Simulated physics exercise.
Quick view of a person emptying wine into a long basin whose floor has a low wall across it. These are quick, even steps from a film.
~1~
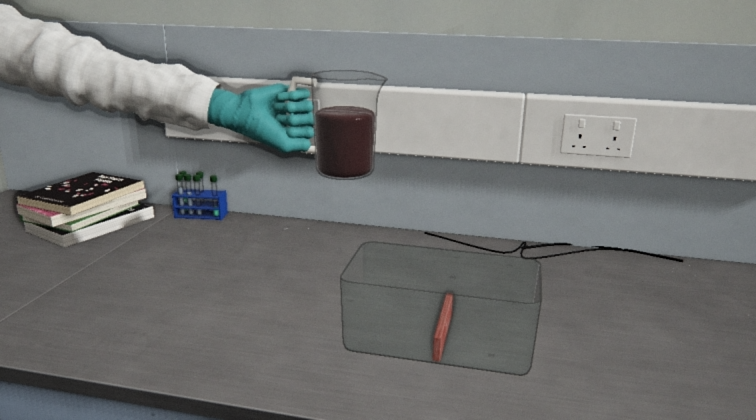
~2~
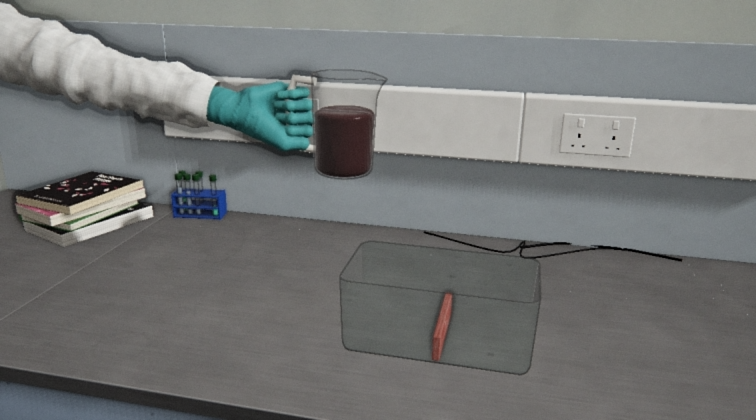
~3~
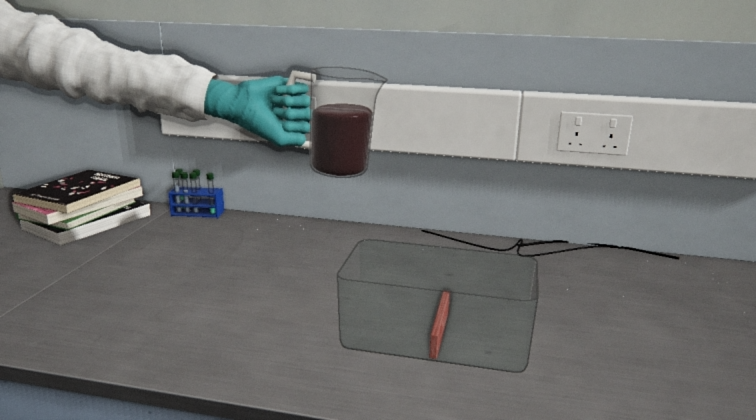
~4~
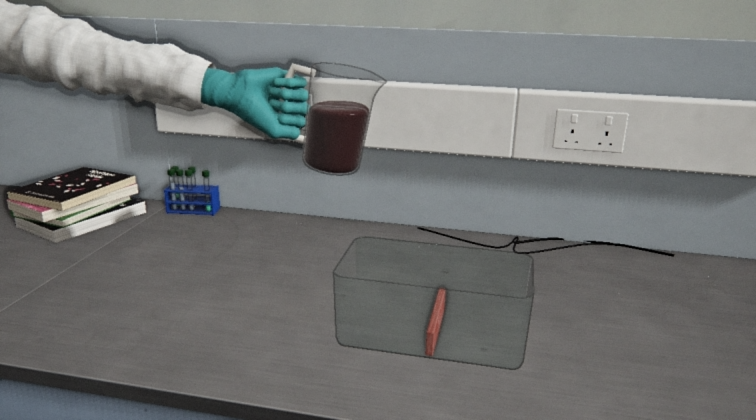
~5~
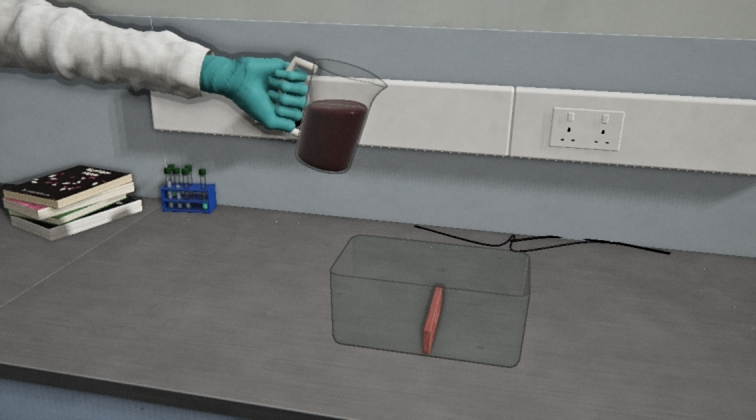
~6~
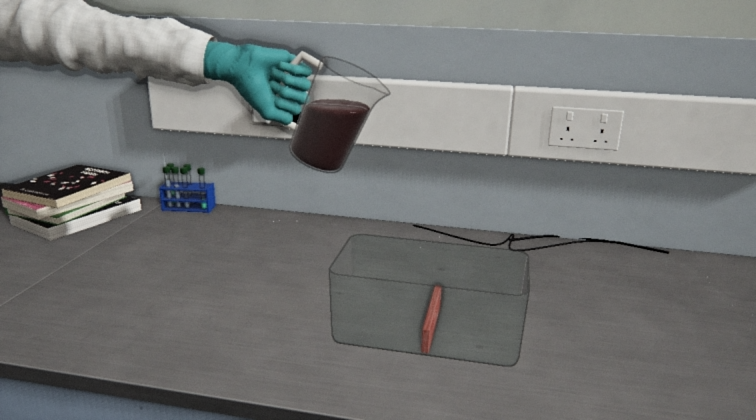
To begin with, a teal-gloved hand in a white sleeve holds a clear jug of dark red liquid nearly upright above a long, see-through basin with a low red wall inside. The hand then gradually tilts the jug to the right, its lip lowering slightly while the liquid stays inside.
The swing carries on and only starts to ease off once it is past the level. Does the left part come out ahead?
No: I expect the right chamber to win.
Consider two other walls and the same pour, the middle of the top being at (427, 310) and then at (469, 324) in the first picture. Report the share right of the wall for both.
About 90 per cent, then about 10 per cent.
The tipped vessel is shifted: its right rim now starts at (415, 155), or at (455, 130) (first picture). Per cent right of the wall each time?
Result, first then second: About 95 % and about 80 %.
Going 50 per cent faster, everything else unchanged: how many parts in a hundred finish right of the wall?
I'd say close to 80 %.
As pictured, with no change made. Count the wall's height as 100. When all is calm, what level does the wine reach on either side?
The left part 10 per cent, the right part 50.
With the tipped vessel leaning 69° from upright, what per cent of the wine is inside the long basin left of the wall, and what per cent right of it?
About 0 per cent on the left and 0 on the right.
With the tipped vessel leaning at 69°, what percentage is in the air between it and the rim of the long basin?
5 %.
A moment on, the tilt is 69° and 95 per cent is still to pour, 0 is left of the wall and 0 right of it.
Next, the tilt is 94° and 49 per cent is still to pour, 3 is left of the wall and 20 right of it.
Then the tilt is 99° and 10 per cent is still to pour, 10 is left of the wall and 68 right of it.
Later the tilt is 99° and 1 per cent is still to pour, 19 is left of the wall and 77 right of it.
Finally, 21 per cent lies left of the wall, 77 right of it and 2 outside.
